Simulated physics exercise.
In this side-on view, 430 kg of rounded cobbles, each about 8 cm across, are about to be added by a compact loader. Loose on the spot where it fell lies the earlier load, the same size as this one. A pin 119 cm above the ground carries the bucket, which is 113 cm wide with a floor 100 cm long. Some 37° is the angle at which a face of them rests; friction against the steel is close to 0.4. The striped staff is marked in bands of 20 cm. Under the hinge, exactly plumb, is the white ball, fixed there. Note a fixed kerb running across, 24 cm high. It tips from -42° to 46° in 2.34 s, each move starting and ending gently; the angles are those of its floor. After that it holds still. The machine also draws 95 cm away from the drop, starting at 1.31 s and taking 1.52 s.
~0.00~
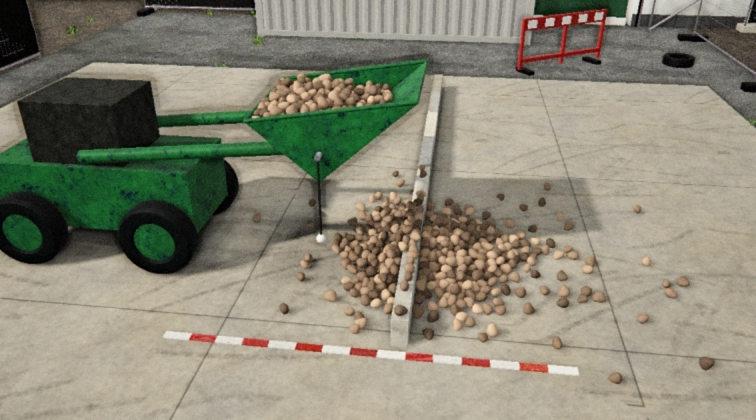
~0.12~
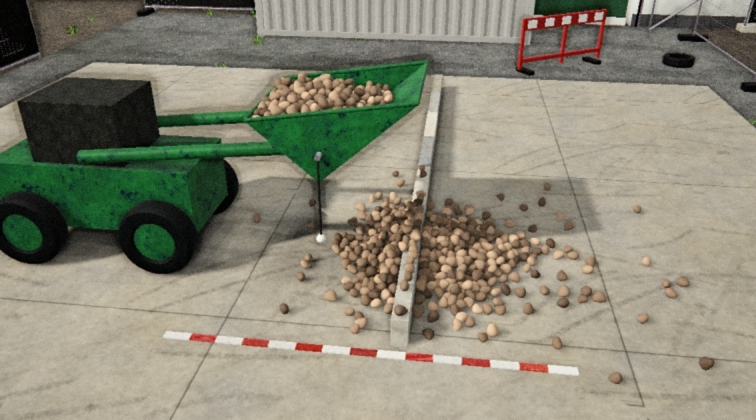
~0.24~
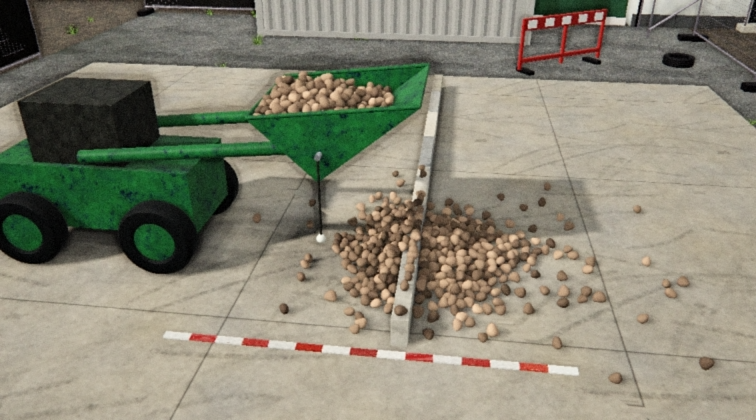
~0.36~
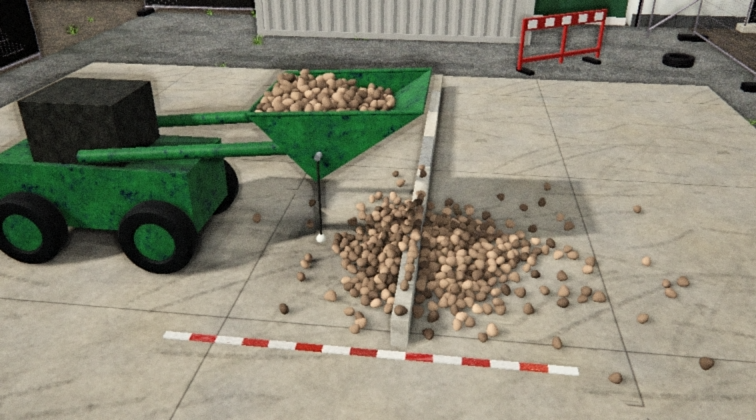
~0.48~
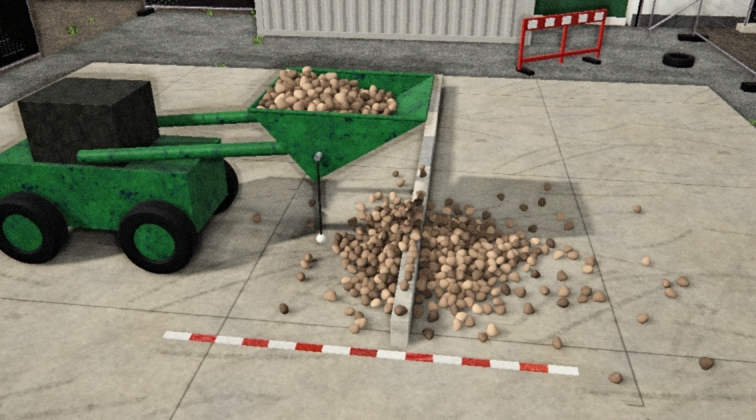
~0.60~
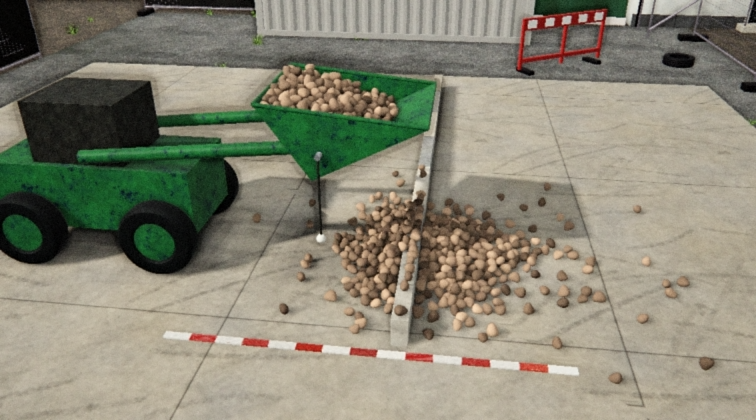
A green loader stood still on the concrete with its bucket full of brownish stones, then slowly tilted the bucket's right end downward, the stones shifting slightly inside above a scattered heap lying across a kerb.
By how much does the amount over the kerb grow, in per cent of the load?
About 21 per cent.
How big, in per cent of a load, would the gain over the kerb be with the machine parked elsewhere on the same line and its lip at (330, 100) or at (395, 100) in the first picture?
Around 0 percent, then around 5 percent.
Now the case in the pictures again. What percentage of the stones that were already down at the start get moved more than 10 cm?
Roughly 5 % of them.
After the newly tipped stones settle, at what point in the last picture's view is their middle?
They come to rest centred about (369, 242).
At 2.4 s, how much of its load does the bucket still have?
Around 0 in a hundred.
After 1.8 s the floor is at 32°; in per cent of one load, 78 in the bucket, 63 on this side of the kerb, 60 over the kerb; the foremost stones are at (653, 280).
After 2.4 s the floor is at 46°; in per cent of one load, 0 in the bucket, 125 on this side of the kerb, 75 over the kerb; the foremost stones are at (653, 280).
After 3.3 s the floor is at 46°; in per cent of one load, 0 in the bucket, 125 on this side of the kerb, 76 over the kerb; the foremost stones are at (653, 280).
After 5.9 s the floor is at 46°; in per cent of one load, 0 in the bucket, 125 on this side of the kerb, 76 over the kerb; the foremost stones are at (653, 280). Net gain over the kerb, 21.
